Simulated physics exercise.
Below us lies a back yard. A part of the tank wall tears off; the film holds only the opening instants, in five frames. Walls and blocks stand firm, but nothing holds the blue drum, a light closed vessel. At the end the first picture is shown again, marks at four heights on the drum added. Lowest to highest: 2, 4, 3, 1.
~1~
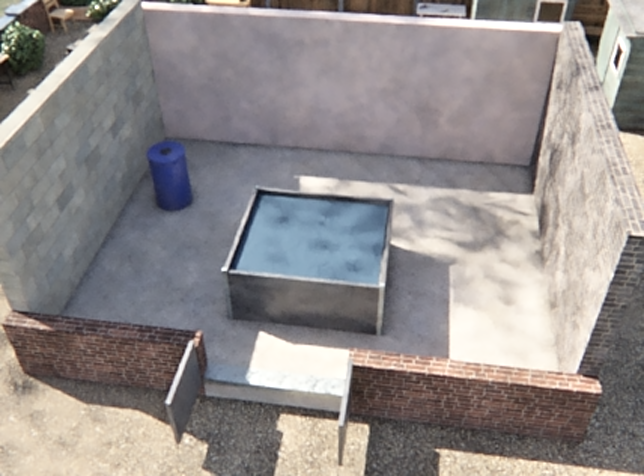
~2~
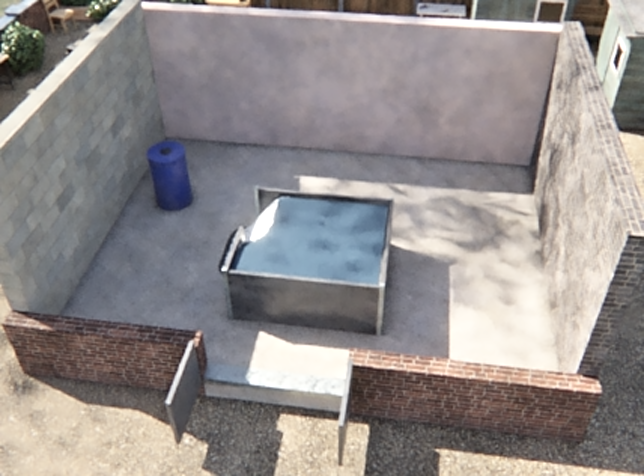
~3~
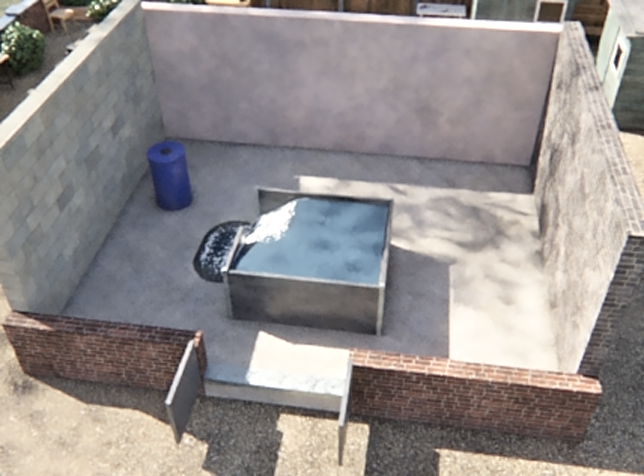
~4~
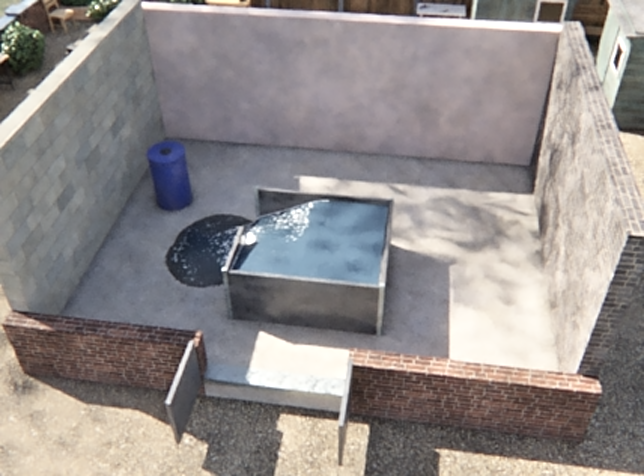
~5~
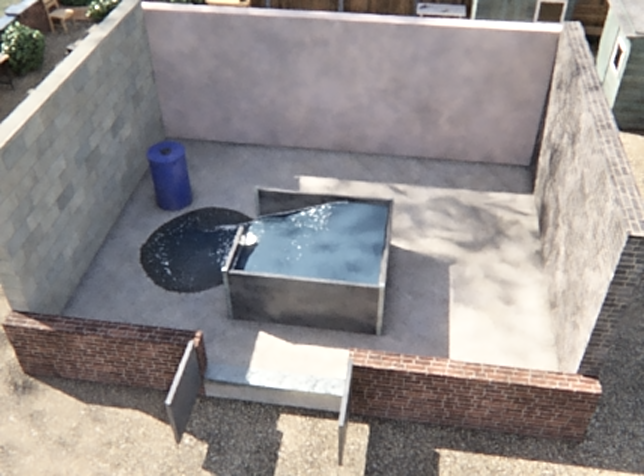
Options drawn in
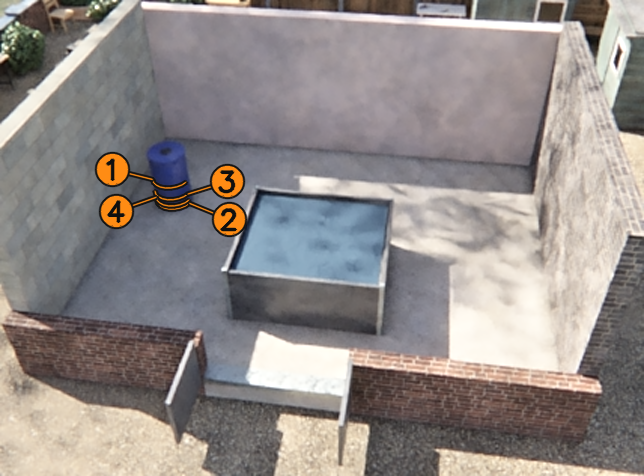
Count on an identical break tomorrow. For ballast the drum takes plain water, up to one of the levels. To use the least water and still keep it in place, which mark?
1.
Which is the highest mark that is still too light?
It is 3.
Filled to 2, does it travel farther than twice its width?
Yes, it does.
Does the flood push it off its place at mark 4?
Yes.
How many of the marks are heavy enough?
One of them.
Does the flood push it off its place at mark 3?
Yes.
On the marked copy, 1 at (165, 187); 2 at (169, 209); 3 at (167, 199); 4 at (168, 205); from the bottom up 2, 4, 3, 1.
With 1, it does not move.
With 2, it is pushed about 6 times its own width away.
With 3, it is pushed about twice its own width away.
With 4, it is pushed about 4 times its own width away.
